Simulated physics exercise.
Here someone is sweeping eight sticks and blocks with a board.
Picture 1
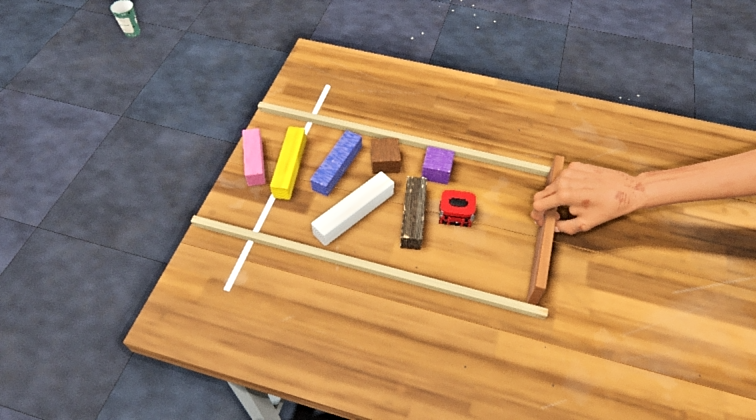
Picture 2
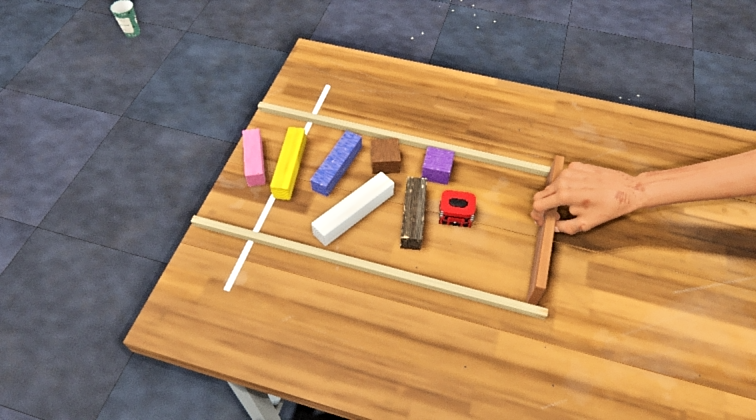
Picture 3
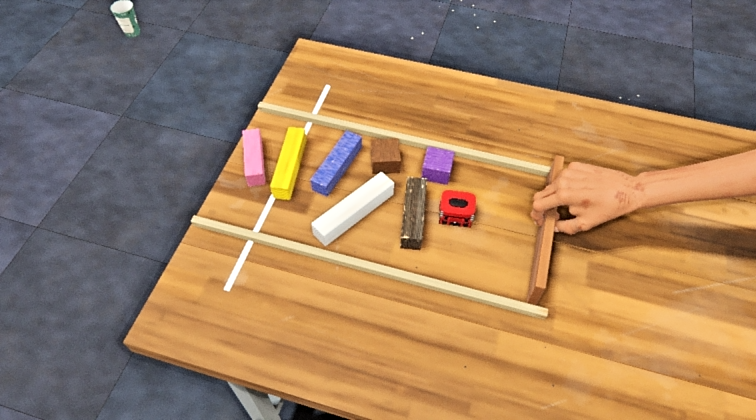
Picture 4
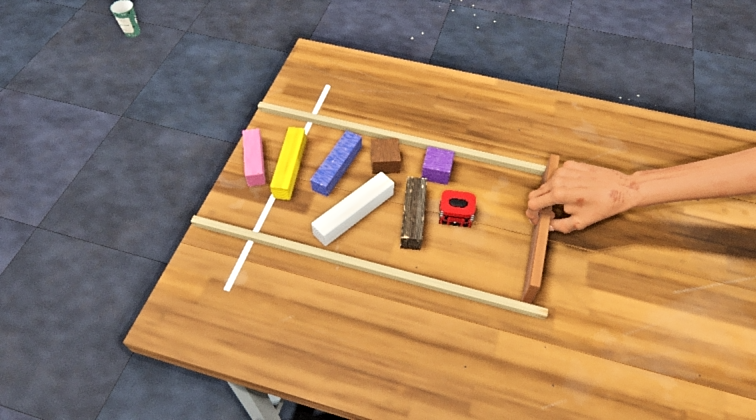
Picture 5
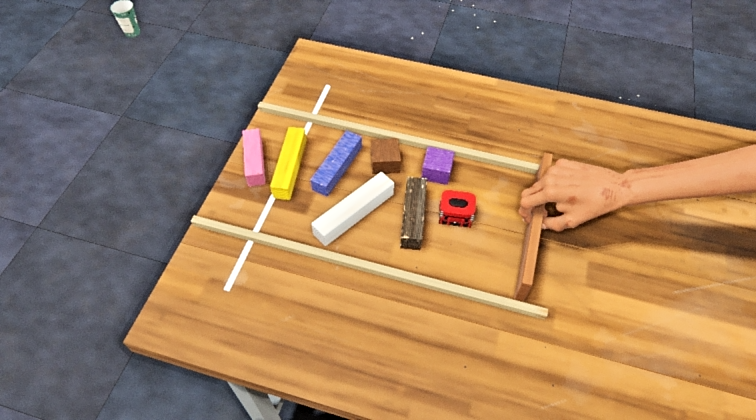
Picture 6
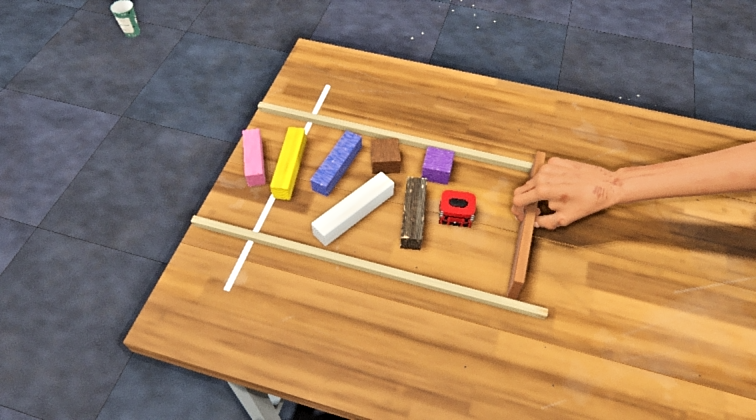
At the start, a hand holds a wooden board upright at the right end of two pale rails on a table, with colored bars, blocks and a red case lying between them. The hand then slides the board slightly left, while the objects ahead of it stay still.
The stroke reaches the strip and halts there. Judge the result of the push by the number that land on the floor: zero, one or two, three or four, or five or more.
It sends over the edge three or four pieces.
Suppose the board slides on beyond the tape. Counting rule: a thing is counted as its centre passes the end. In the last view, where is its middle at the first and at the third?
The middle is near (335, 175) first and near (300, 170) after.
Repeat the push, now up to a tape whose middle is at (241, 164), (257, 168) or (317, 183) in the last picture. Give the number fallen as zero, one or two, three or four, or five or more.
Result per tape, as listed: Five or over; more than four; one to two.
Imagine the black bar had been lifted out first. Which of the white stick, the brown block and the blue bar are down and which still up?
The white stick stays put; the brown block stays put; the blue bar comes off.
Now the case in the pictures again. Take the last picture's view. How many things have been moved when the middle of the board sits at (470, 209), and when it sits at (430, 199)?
Moved so far: 1, later 4.
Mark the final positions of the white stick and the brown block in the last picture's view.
Look around (218, 175) for the first and around (263, 127) for the second.
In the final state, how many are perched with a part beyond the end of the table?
1, I think.
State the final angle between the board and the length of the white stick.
About 5 degrees.
A little later, none off yet; pink bar at rest near (254, 157); yellow stick at rest near (289, 162); blue bar at rest near (337, 163).
When it is over, the number that fall off is three or four; down, blue bar, yellow stick and pink bar.
